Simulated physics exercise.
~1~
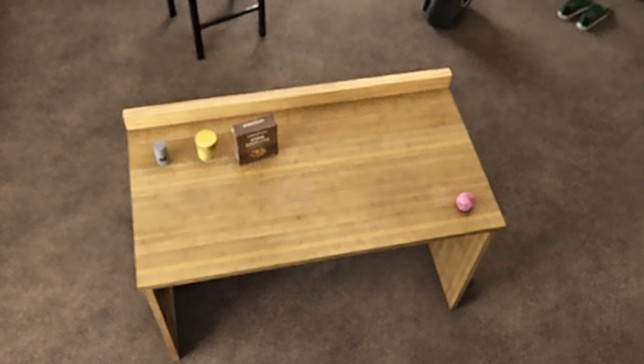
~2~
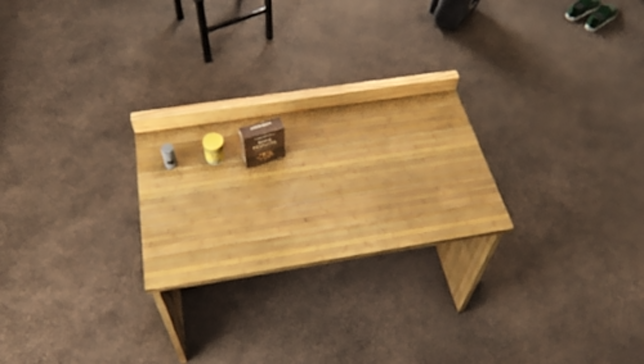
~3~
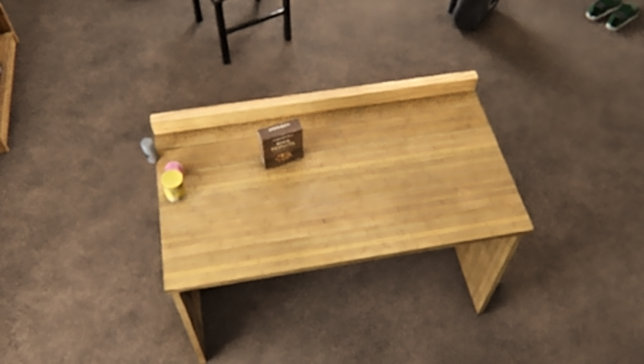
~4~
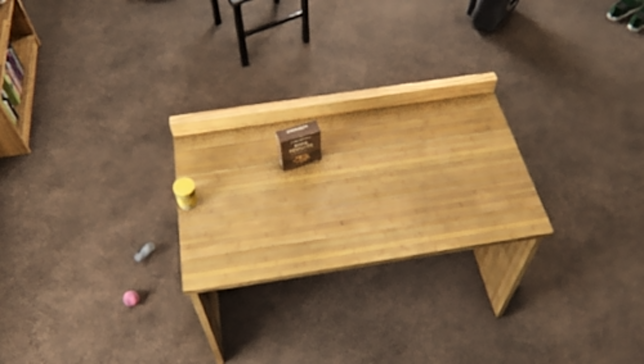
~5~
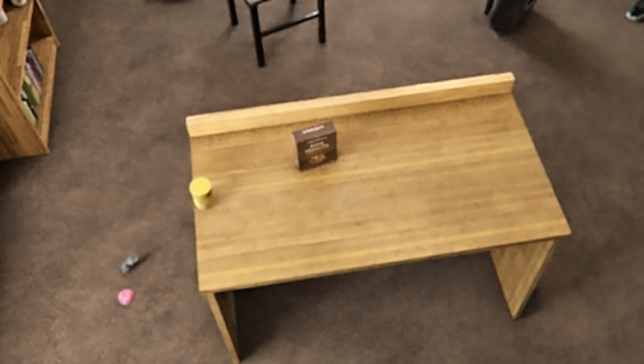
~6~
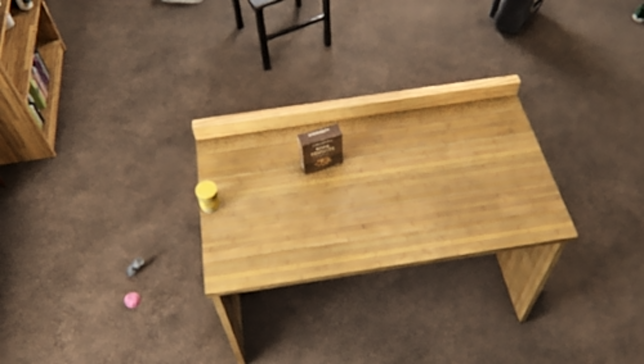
Wooden table with a pink ball and grey shaker dropping off the left side, yellow tin sliding to the edge, brown packet staying put.
